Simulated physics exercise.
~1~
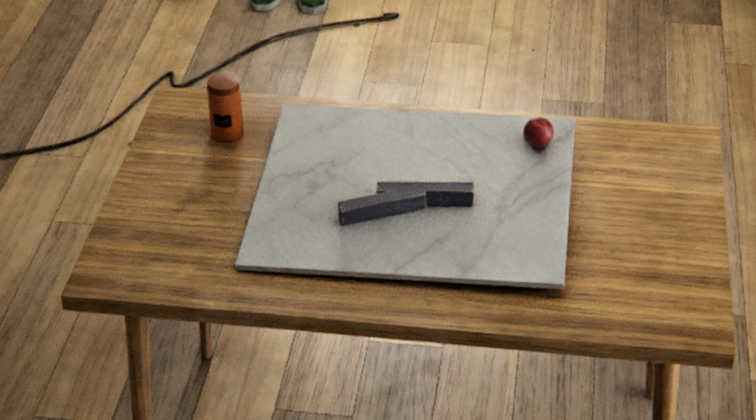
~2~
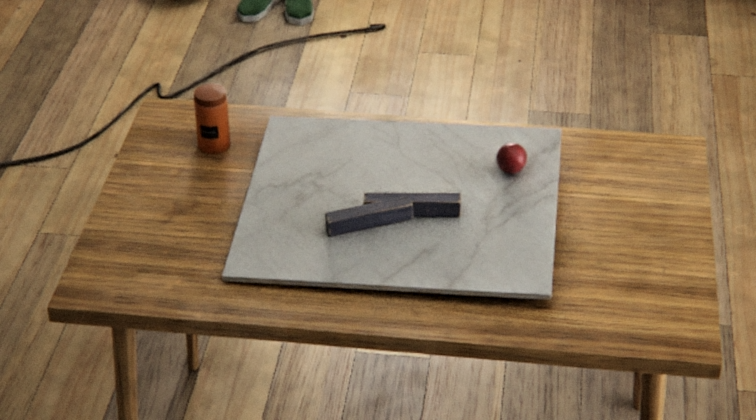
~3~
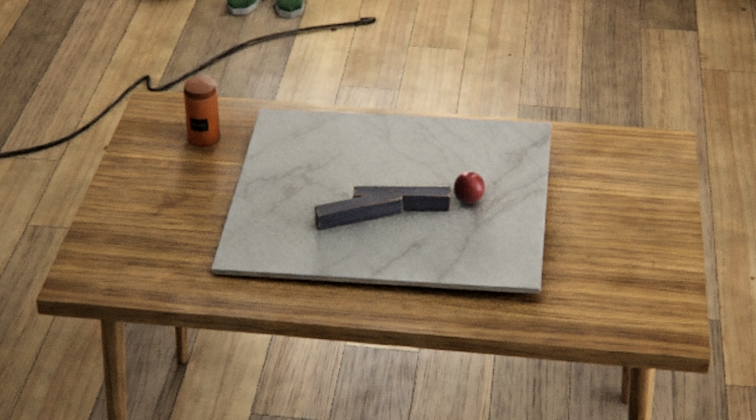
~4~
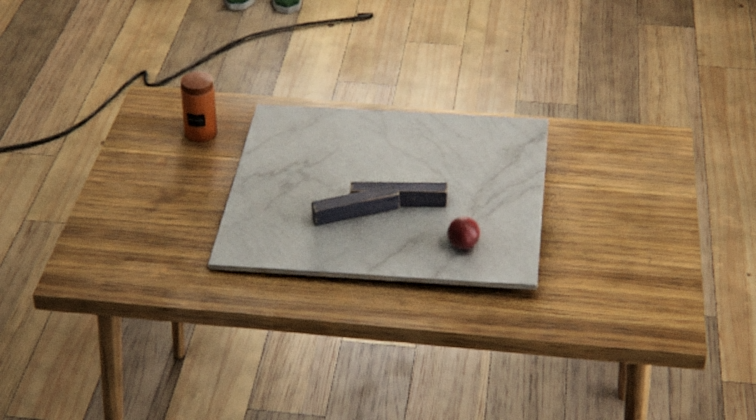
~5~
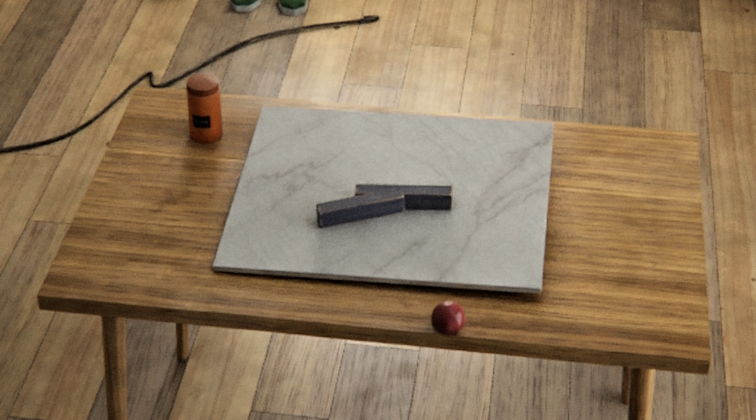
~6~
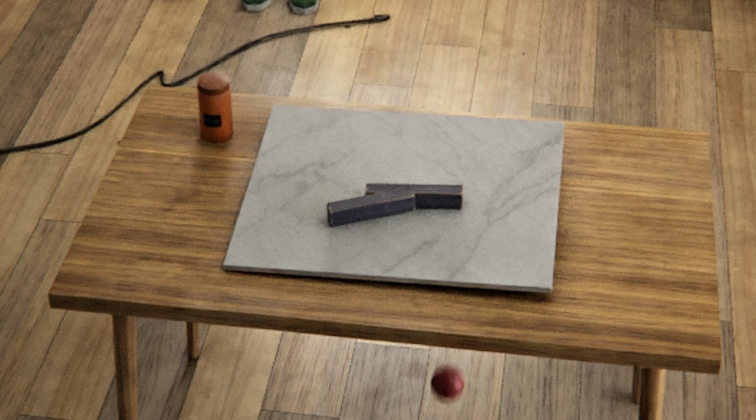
A marble board stays on a wooden table while a red apple rolls left, then off the near edge.
